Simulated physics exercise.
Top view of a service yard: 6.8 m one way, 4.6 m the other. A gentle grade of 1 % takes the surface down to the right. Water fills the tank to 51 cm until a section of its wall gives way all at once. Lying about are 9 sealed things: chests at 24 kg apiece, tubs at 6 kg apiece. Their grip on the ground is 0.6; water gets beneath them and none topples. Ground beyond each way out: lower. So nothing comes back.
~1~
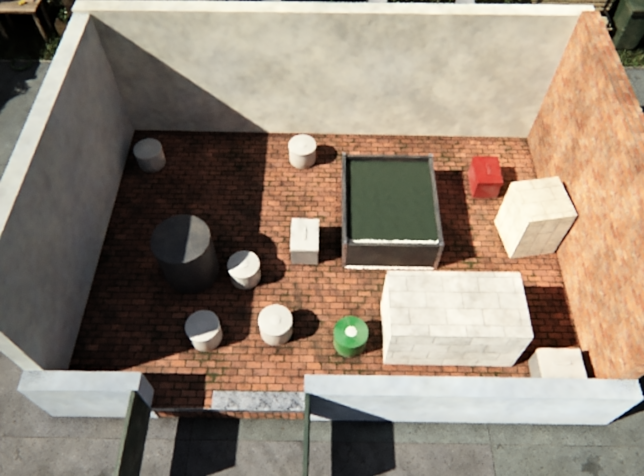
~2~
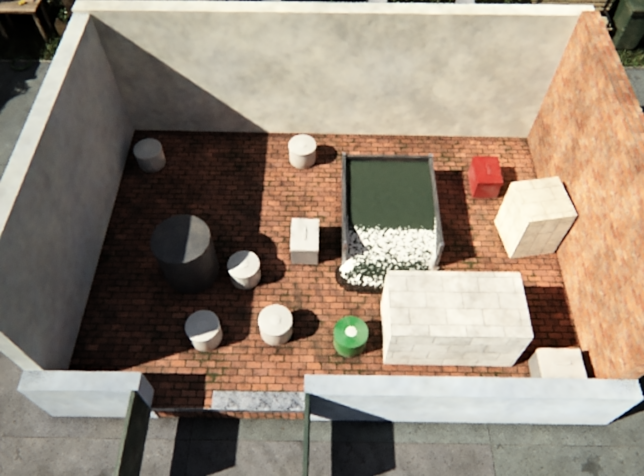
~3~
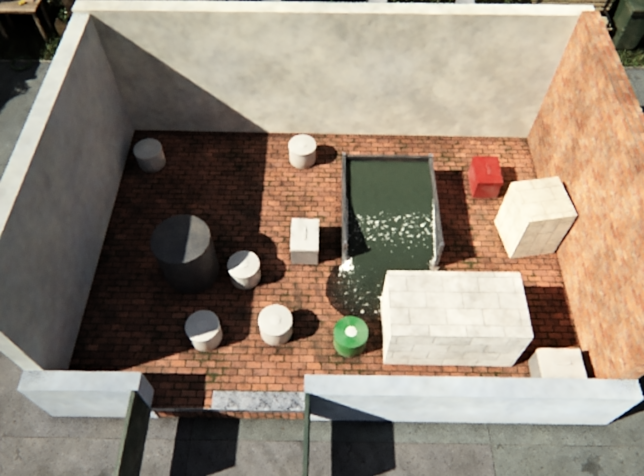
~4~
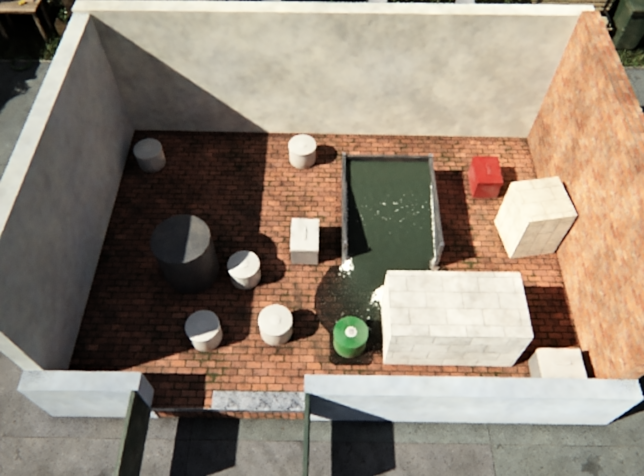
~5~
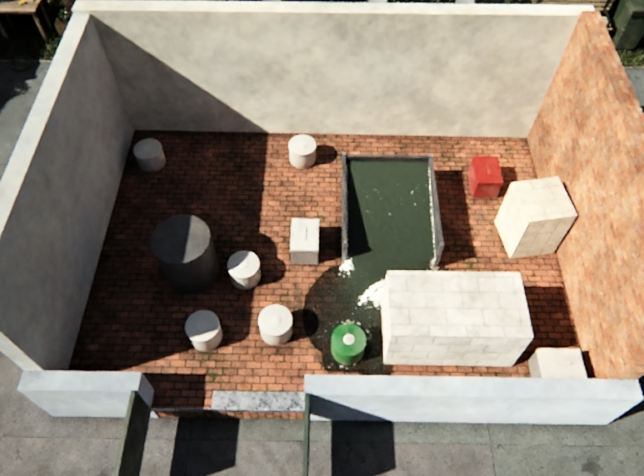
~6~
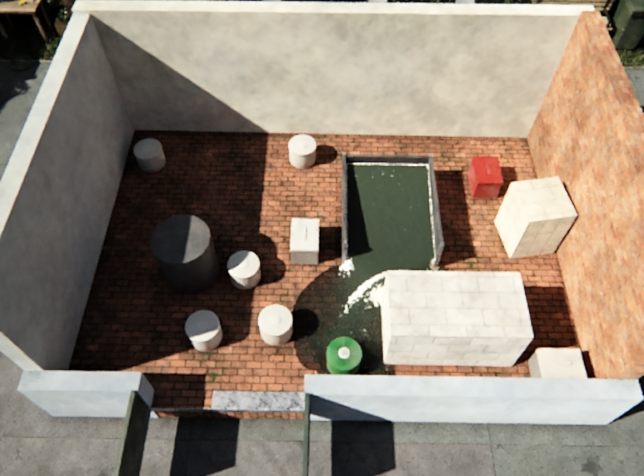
Dark green water poured out of the near end of a walled tank, foaming white at first, and spread across the brick yard, nudging the green tub slightly toward the front wall.
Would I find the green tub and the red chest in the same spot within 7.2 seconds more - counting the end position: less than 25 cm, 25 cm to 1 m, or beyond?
Once settled, the green tub lies far from the start and the red chest sits nearly where it was.
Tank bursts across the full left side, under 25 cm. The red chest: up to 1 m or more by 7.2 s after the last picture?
What happens next is that the red chest does not really budge.
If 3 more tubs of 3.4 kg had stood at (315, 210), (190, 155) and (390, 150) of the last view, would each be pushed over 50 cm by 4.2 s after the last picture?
From first to last: Does not reach it, does not reach it, does not reach it.
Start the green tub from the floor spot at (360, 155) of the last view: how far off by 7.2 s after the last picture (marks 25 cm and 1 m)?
Outcome: It sits still.
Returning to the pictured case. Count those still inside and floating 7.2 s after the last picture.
At that time the total is 0.
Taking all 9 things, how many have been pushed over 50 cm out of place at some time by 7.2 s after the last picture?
All told, that gives 4.
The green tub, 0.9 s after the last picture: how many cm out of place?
Some 80 cm from the start.
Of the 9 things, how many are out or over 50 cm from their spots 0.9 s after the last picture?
1 in all.
Then, 0.9 s after the last picture the green tub is near (307, 362), 0.7 m from its start, afloat; the red chest is near (488, 169), 0.0 m from its start, aground; 0 of 9 are out; 1 afloat.
Then, 2.8 s after the last picture the green tub has gone out; the red chest is near (488, 169), 0.0 m from its start, aground; 1 of 9 are out; 2 afloat.
Then, 4.8 s after the last picture the green tub has gone out; the red chest is near (488, 169), 0.0 m from its start, aground; 1 of 9 are out; 2 afloat.
Then, 7.2 s after the last picture the green tub has gone out; the red chest is near (488, 169), 0.0 m from its start, aground; 1 of 9 are out; 0 afloat.
